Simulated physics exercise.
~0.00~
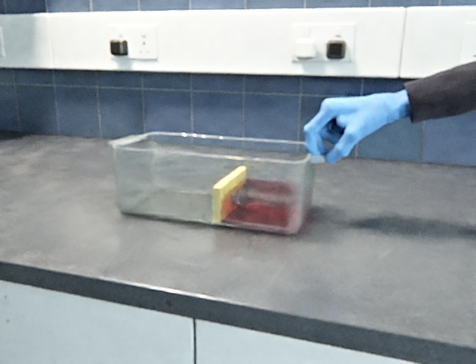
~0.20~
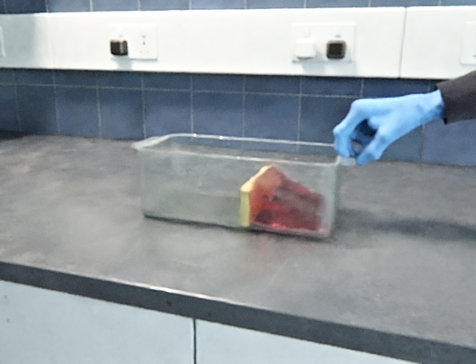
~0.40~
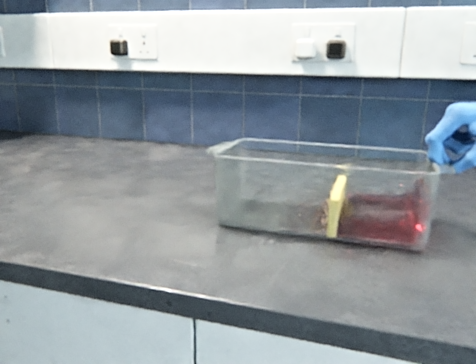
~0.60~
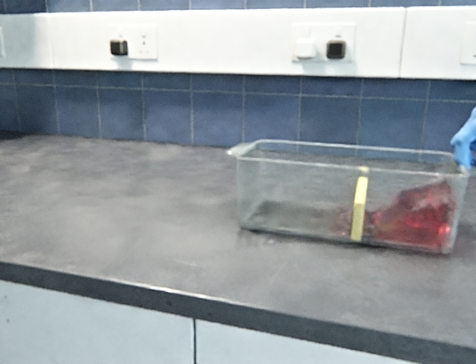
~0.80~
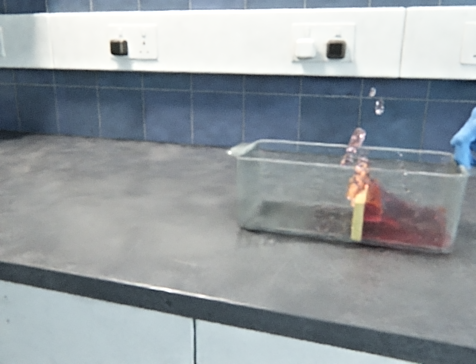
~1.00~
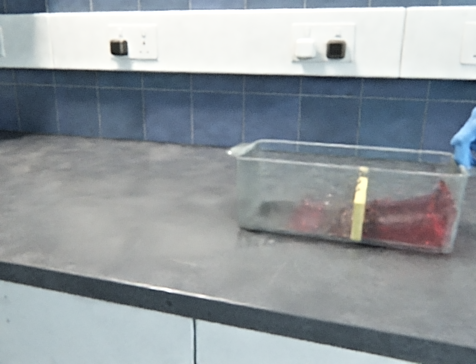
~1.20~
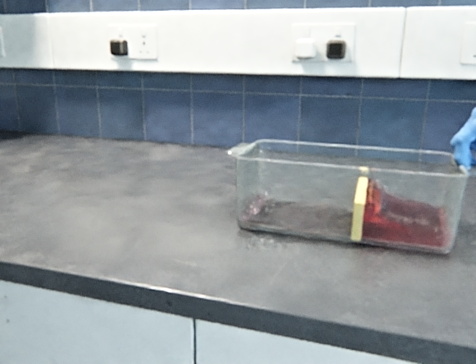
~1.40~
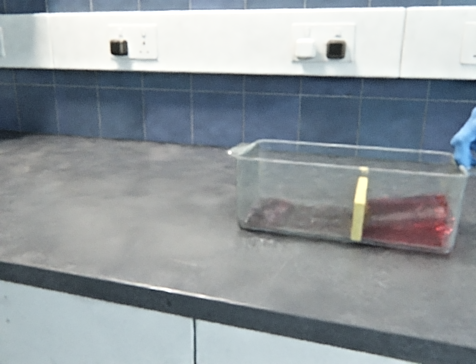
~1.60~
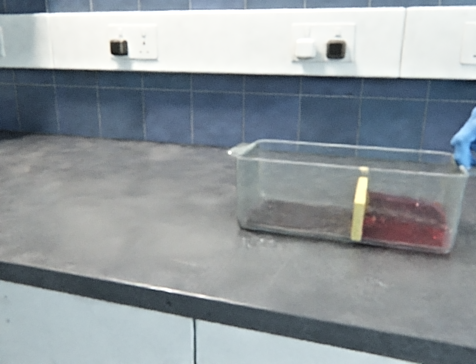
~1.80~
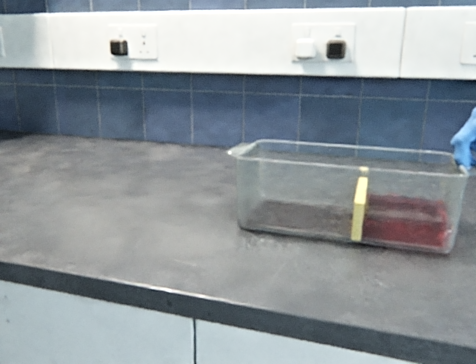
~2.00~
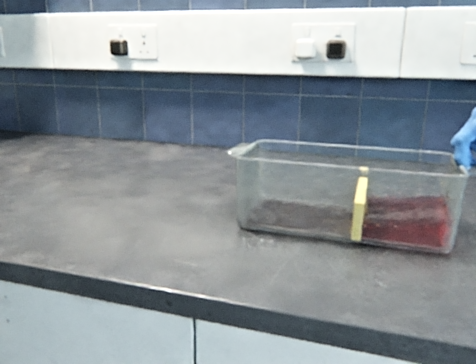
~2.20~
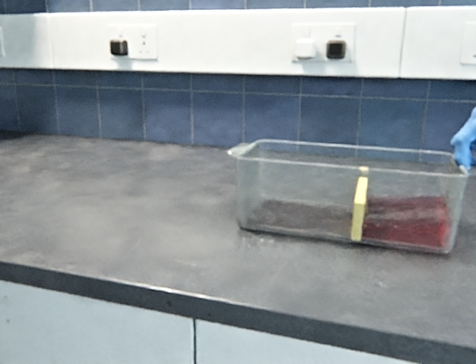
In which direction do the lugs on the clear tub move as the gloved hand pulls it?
The lugs move to the right along with the tub.
